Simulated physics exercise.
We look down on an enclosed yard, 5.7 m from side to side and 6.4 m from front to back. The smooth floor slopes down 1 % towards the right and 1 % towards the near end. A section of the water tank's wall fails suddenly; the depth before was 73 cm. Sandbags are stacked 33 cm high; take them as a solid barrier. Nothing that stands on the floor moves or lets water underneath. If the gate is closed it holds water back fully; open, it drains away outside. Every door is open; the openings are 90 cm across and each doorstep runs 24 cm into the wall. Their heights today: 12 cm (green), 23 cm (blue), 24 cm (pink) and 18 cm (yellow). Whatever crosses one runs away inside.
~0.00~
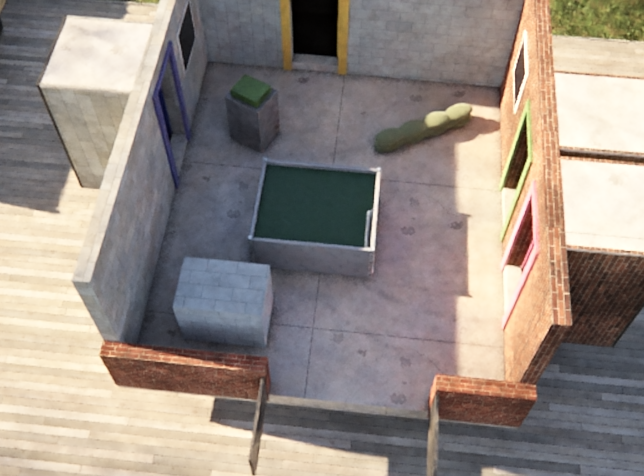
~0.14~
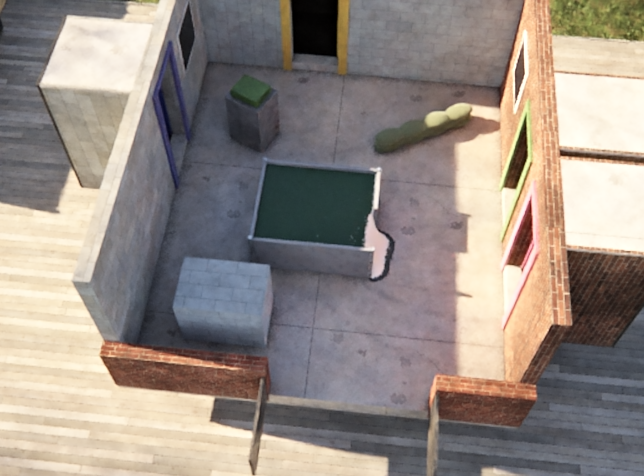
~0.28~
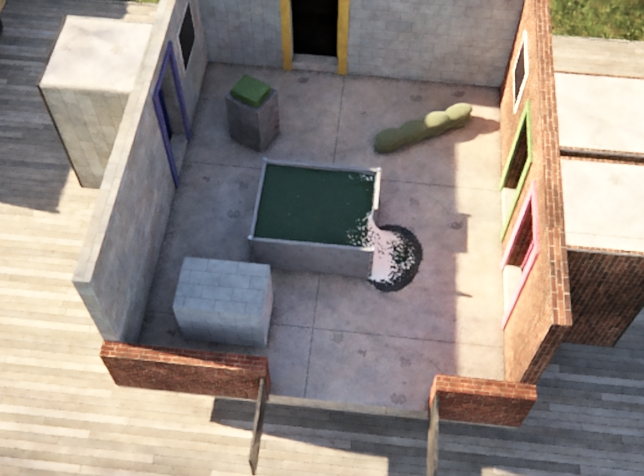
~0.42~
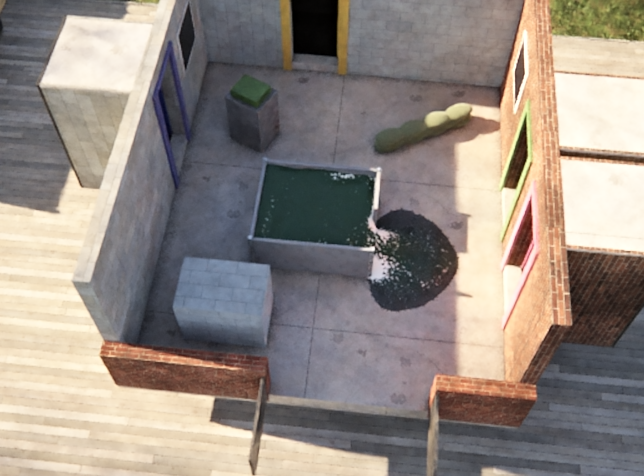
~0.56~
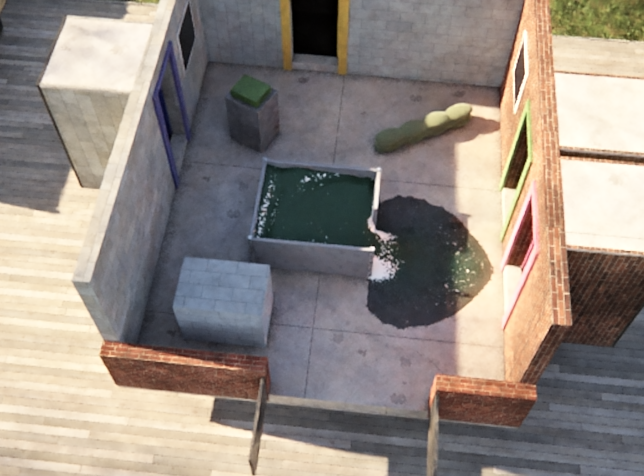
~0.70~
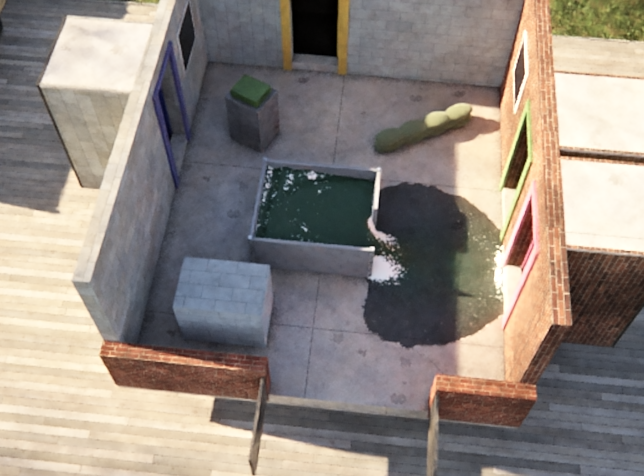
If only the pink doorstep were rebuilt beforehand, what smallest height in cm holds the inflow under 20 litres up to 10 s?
At least 27 cm or so.
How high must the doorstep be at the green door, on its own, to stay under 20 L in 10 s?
Roughly 16 cm at green.
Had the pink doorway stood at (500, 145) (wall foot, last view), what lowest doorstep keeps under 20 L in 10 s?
About 6.5 cm.
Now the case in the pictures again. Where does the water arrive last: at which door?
It is the blue one.
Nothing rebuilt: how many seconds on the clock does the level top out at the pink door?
Near 1.6 s.
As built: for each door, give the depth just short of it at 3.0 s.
In cm: Green 15, blue 0, pink 21, yellow 0.
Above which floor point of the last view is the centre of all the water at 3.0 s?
Near (389, 253).
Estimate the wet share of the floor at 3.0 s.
Near 35 per cent is wet.
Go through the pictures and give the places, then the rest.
Still water, 73 cm deep, in the water tank at (317, 206); the pink door at (517, 265) is dry, in the first picture.
Water pours out at (370, 247) and has run 0.3 m, to (389, 248); about 9 cm deep outside, 73 cm at the back, in the second picture.
Water pours out at (370, 247) and has run 0.8 m, to (418, 254); about 11 cm deep outside, 73 cm at the back, in the third picture.
The gap is at (370, 248), the front 1.4 m out at (454, 264); the back of the water tank holds 71 cm, in the fourth picture.
The front is at (486, 274), 1.9 m from the gap at (370, 247); 3.2 m2 of floor is wet, 65 cm left at the back, in the fifth picture.
The gap is at (370, 247), the front 2.2 m out at (501, 308); the back of the water tank holds 63 cm; water is at the pink door at (517, 265), in the sixth picture.
After 1.4 s water covers 25 % of the floor, deepest (36 cm) near (378, 257); 33 cm at the pink door, 8 litres in over its 24 cm doorstep.
After 3.0 s water covers 35 % of the floor, deepest (29 cm) near (499, 404); 21 cm at the pink door, 39 litres in over its 24 cm doorstep.
After 10.0 s water covers 95 % of the floor, deepest (12 cm) near (487, 402); 11 cm at the pink door, 39 litres in over its 24 cm doorstep.
At the pink door as built, the water arrived by 0.7 s and peaked near 35 cm at 1.6 s.
Run again over the same 10 s with other heights there, 59 litres in over 22 cm, 9 litres over 29.5 cm. The limit of 20 litres is kept from about 27 cm up.
